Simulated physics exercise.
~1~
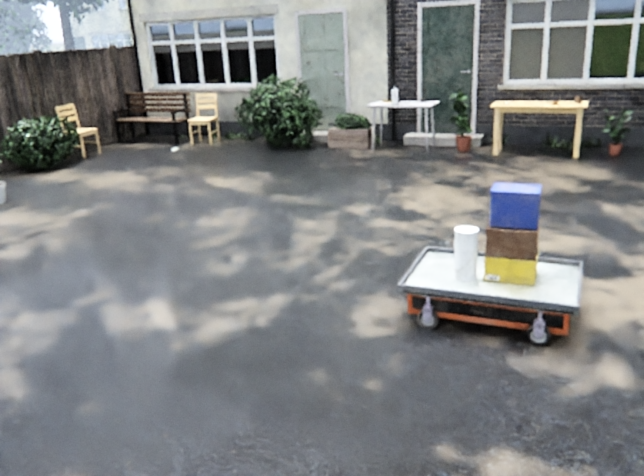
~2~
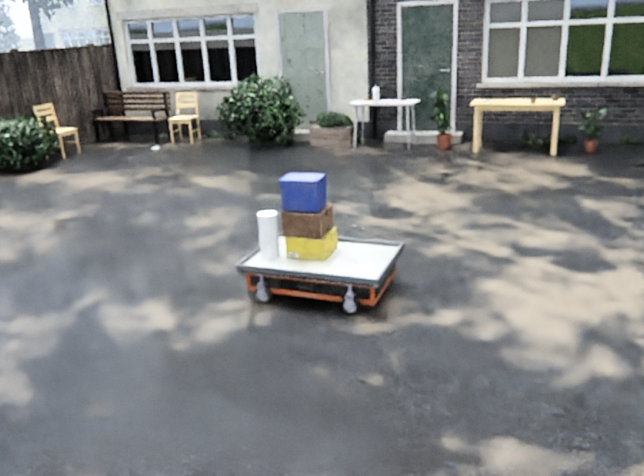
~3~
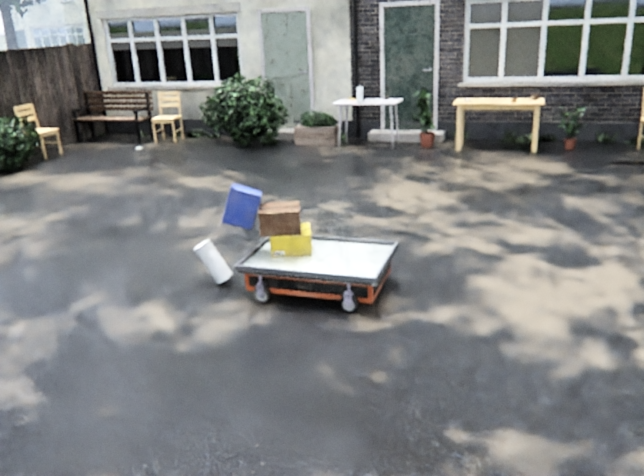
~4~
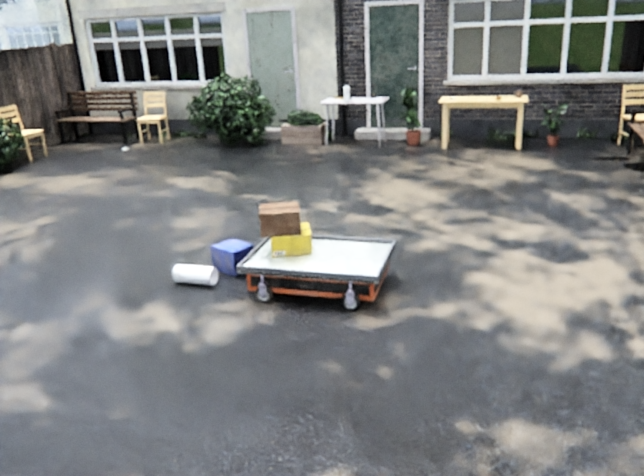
In a paved yard dappled with shade, a low flat cart stands in front of a building with chairs, benches and tables along its edge. On its deck, a blue tote sits on a brown parcel above a yellow box, with a white canister upright beside them. The cart moves left with the load still standing, then stops. The load slides left, and the canister and blue tote tip over the deck's left side. Both end up lying on the ground, while the brown parcel stays perched on the yellow box at the cart's left end.
